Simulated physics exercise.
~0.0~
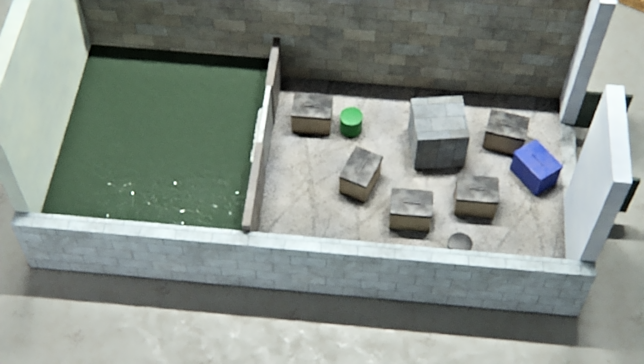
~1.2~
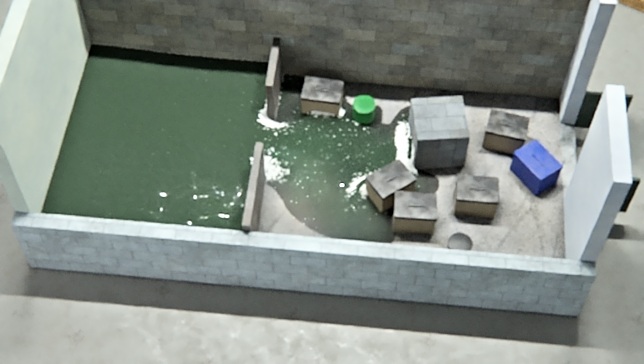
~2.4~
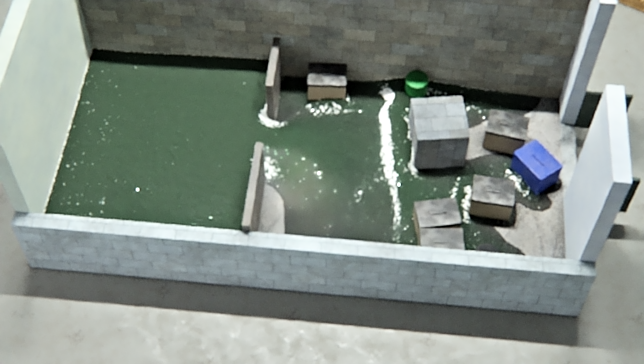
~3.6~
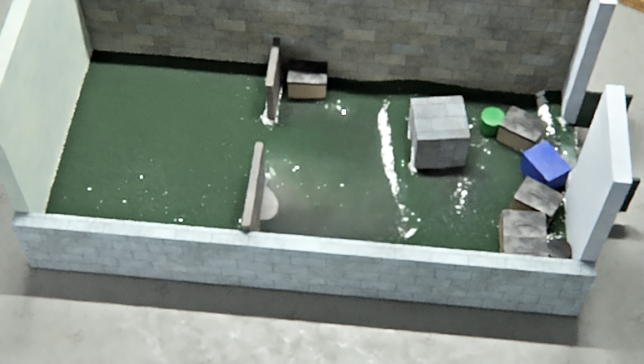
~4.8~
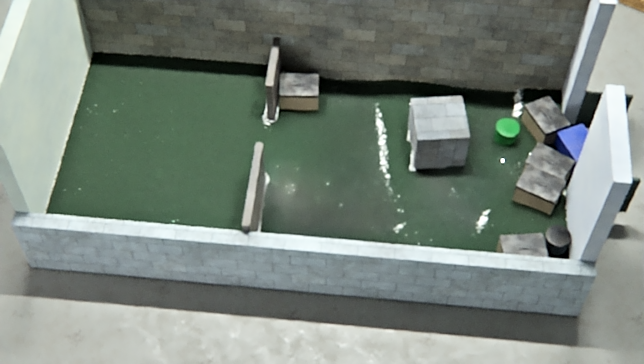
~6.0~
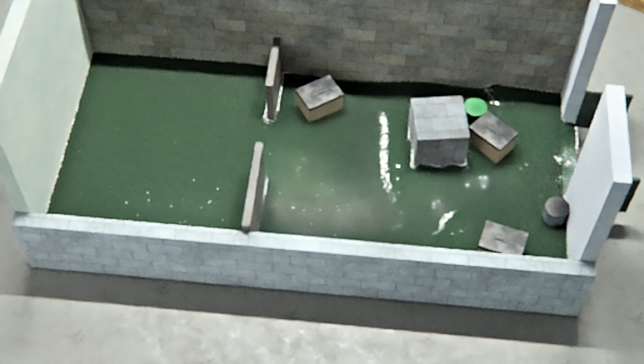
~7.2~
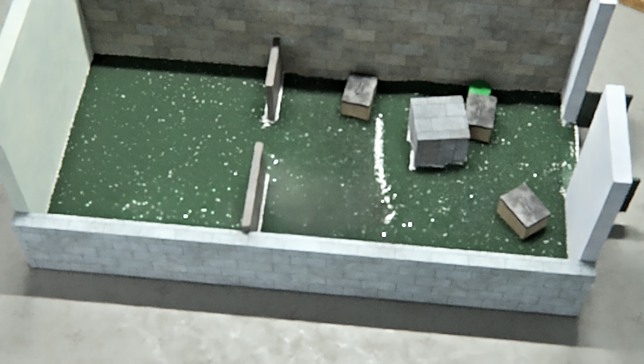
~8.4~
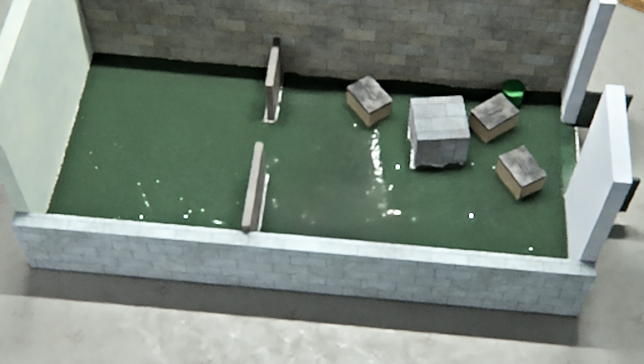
A walled basement seen from above is split by a partition, with green water filling the left room and a dry stone floor on the right. On the right stand a large grey block, several brown chests, a blue chest, a green pail near the back wall and a dark grey pail near the front. The middle of the partition opens and water rushes through, pushing chests and the green pail rightward. The flood covers the floor, crowding things by the right-hand opening, where the blue chest goes out. Finally, three brown chests and the green pail remain around the unmoved block.
